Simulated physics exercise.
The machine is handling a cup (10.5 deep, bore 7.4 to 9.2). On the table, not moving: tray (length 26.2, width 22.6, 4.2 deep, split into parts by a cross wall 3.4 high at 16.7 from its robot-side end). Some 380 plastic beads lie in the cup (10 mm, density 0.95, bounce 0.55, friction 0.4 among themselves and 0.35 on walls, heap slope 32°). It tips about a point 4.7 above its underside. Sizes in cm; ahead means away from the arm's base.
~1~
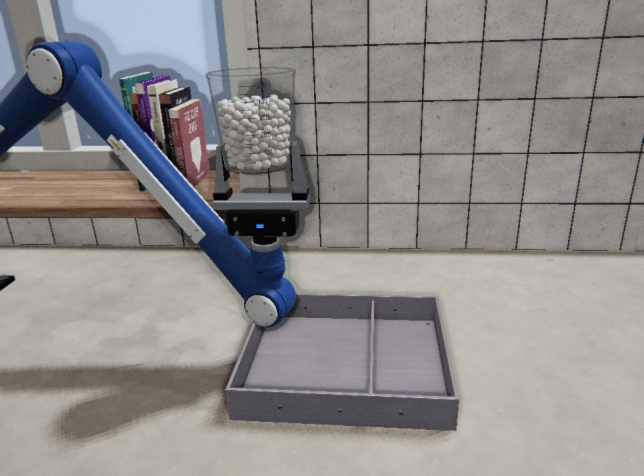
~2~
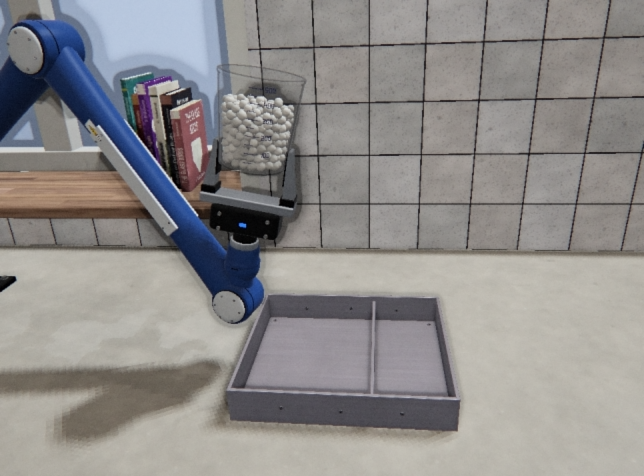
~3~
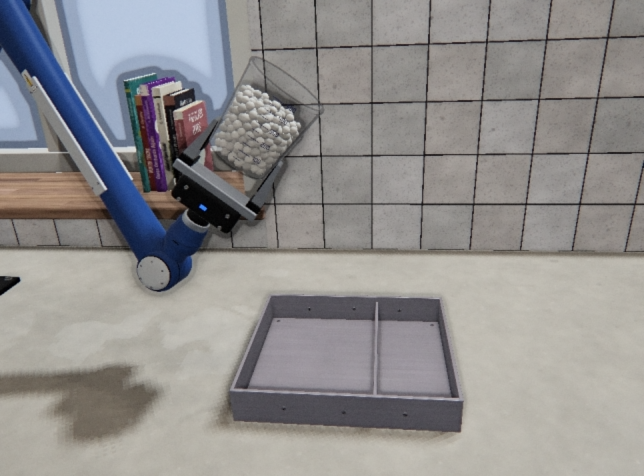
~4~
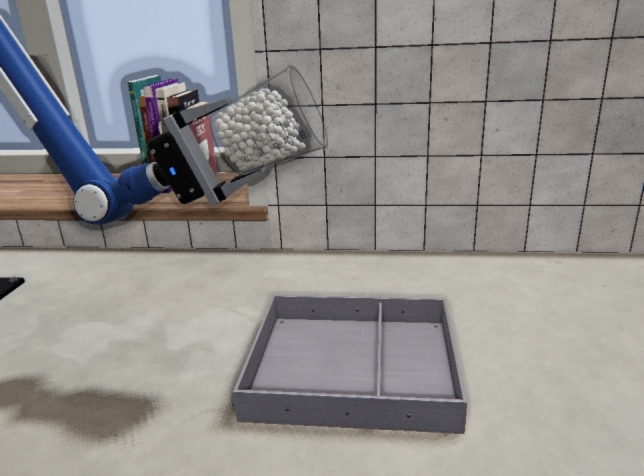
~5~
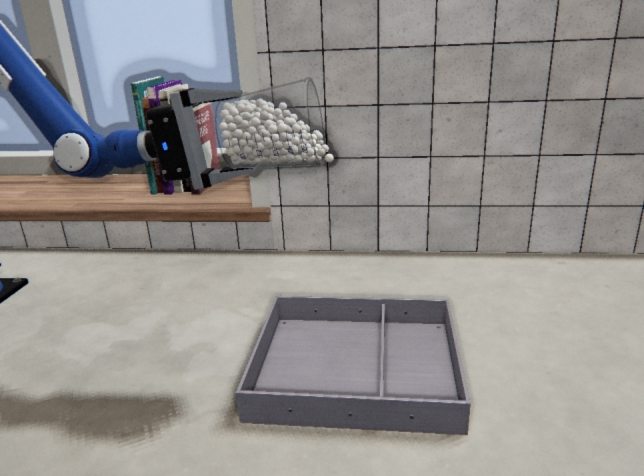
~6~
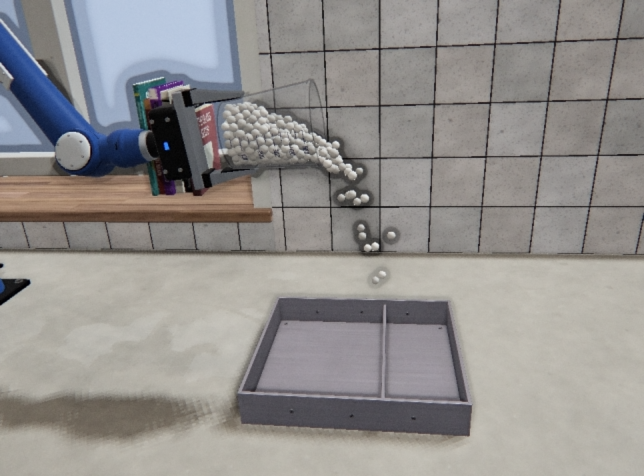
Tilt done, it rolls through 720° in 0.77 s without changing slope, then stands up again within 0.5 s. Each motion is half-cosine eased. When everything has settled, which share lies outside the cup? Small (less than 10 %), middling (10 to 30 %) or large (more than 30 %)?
A large share, more than 30 %, ends outside the cup.
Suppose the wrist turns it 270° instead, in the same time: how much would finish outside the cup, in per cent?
Then about 50 per cent.
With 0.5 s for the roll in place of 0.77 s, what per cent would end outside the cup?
It would be near 45 per cent.
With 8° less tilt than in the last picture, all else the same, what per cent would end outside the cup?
It would be near 25 per cent.
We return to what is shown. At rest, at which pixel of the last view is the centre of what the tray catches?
Near (401, 358).
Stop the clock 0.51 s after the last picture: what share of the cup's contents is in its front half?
Some 35 per cent.
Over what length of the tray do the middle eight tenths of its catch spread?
About 20 cm.
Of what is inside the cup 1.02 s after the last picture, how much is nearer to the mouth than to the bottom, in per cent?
Some 35 per cent.
Then, 0.51 s on, tipped 84°, highest piece 37 above the table; 243 in the cup, 47 in the far-side part, 39 in the robot-side part, 4 on the table or floor, 51 in flight or on a rim.
Then, 1.02 s on, tipped 43°, highest piece 36 above the table; 177 in the cup, 105 in the far-side part, 77 in the robot-side part, 17 on the table or floor, 8 in flight or on a rim.
Then, 1.47 s on, upright, highest piece 35 above the table; 176 in the cup, 111 in the far-side part, 75 in the robot-side part, 21 on the table or floor, 1 in flight or on a rim.
Then, 2.17 s on, upright, highest piece 35 above the table; 176 in the cup, 112 in the far-side part, 75 in the robot-side part, 21 on the table or floor.
In the end, 176 in the cup, 112 in the far-side part, 75 in the robot-side part, 21 on the table or floor. That is 54 % outside the cup.
